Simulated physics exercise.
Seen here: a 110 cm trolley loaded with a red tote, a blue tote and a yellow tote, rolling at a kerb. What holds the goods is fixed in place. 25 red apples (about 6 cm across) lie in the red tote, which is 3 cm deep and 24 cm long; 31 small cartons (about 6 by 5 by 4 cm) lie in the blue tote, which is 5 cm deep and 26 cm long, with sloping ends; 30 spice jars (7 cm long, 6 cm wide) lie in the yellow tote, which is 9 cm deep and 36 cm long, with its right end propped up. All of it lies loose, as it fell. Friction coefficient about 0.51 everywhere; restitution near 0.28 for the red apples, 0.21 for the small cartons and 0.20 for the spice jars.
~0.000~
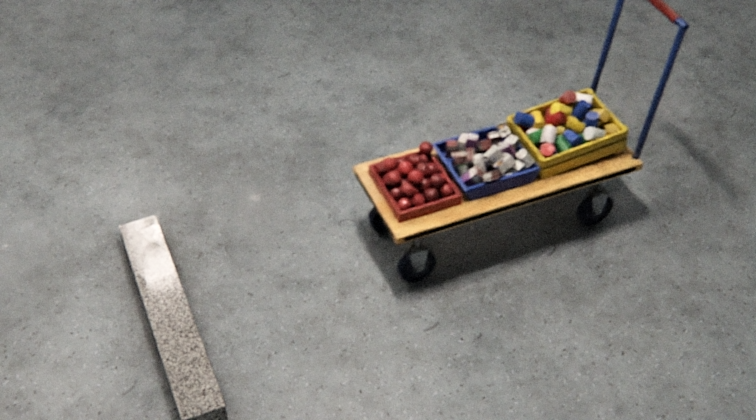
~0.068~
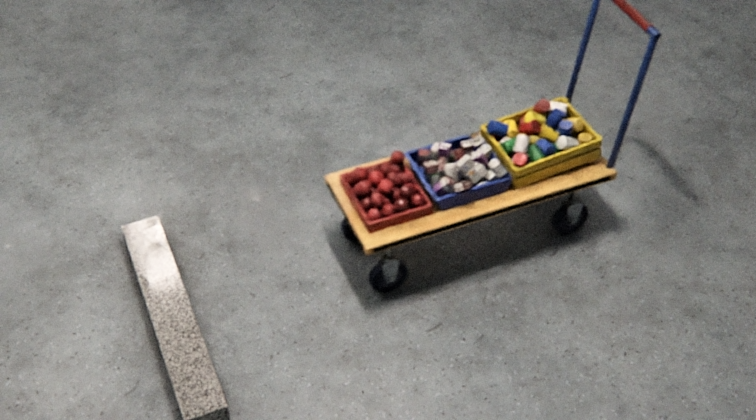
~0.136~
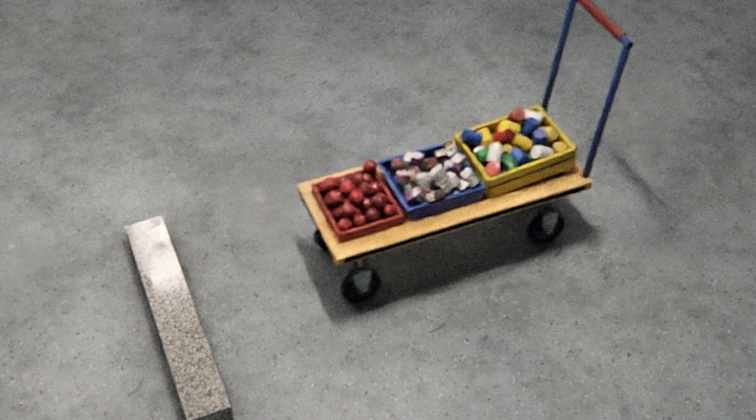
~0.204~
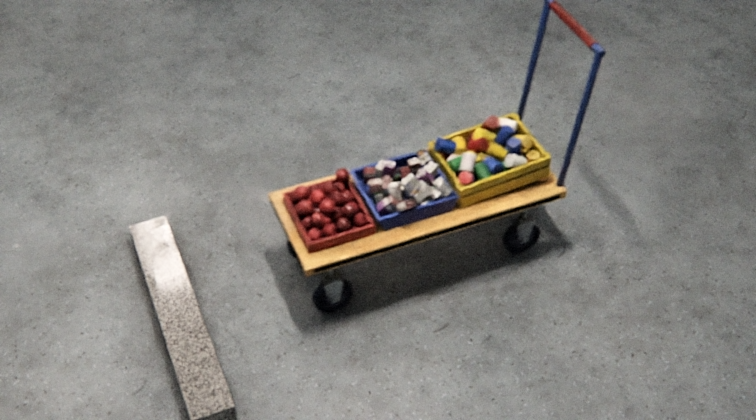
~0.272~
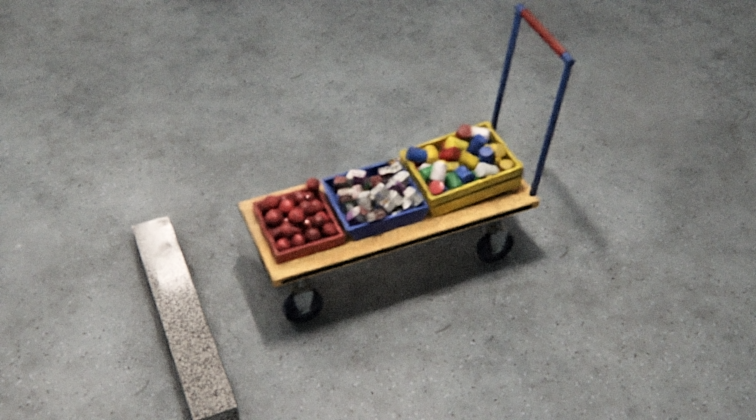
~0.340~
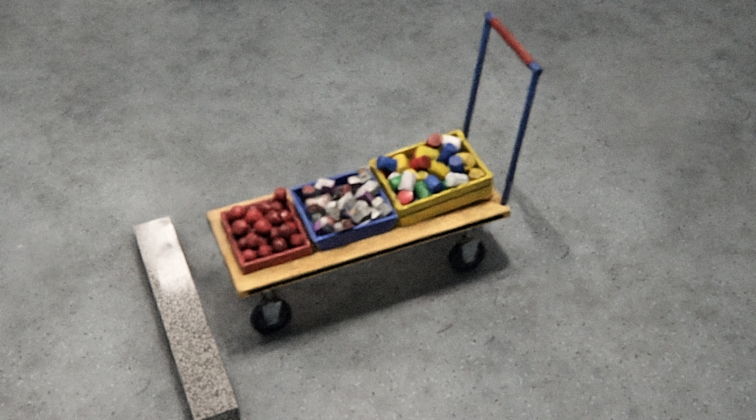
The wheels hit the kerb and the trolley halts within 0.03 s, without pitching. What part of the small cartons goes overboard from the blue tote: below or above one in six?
The blue tote loses over a sixth of its small cartons.
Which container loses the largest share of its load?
It is the red tote.
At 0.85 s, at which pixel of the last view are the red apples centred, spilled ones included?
At about (200, 244).
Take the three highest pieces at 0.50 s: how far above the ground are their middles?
Roughly 52 cm.
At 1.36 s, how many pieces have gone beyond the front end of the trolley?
Some 8 pieces.
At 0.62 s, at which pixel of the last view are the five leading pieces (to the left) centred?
Near (130, 287).
After 0.40 s, the wheels strike.
After 0.50 s, 5 of 25 out of the red tote, 2 of 31 out of the blue tote and 2 of 30 out of the yellow tote.
After 0.62 s, 9 of 25 out of the red tote, 6 of 31 out of the blue tote and 3 of 30 out of the yellow tote.
After 0.85 s, 9 of 25 out of the red tote, 8 of 31 out of the blue tote and 4 of 30 out of the yellow tote.
When it is over (at 1.36 s), 10 of 25 out of the red tote, 8 of 31 out of the blue tote and 5 of 30 out of the yellow tote. Asked share, 8 of 31, 26 per cent.
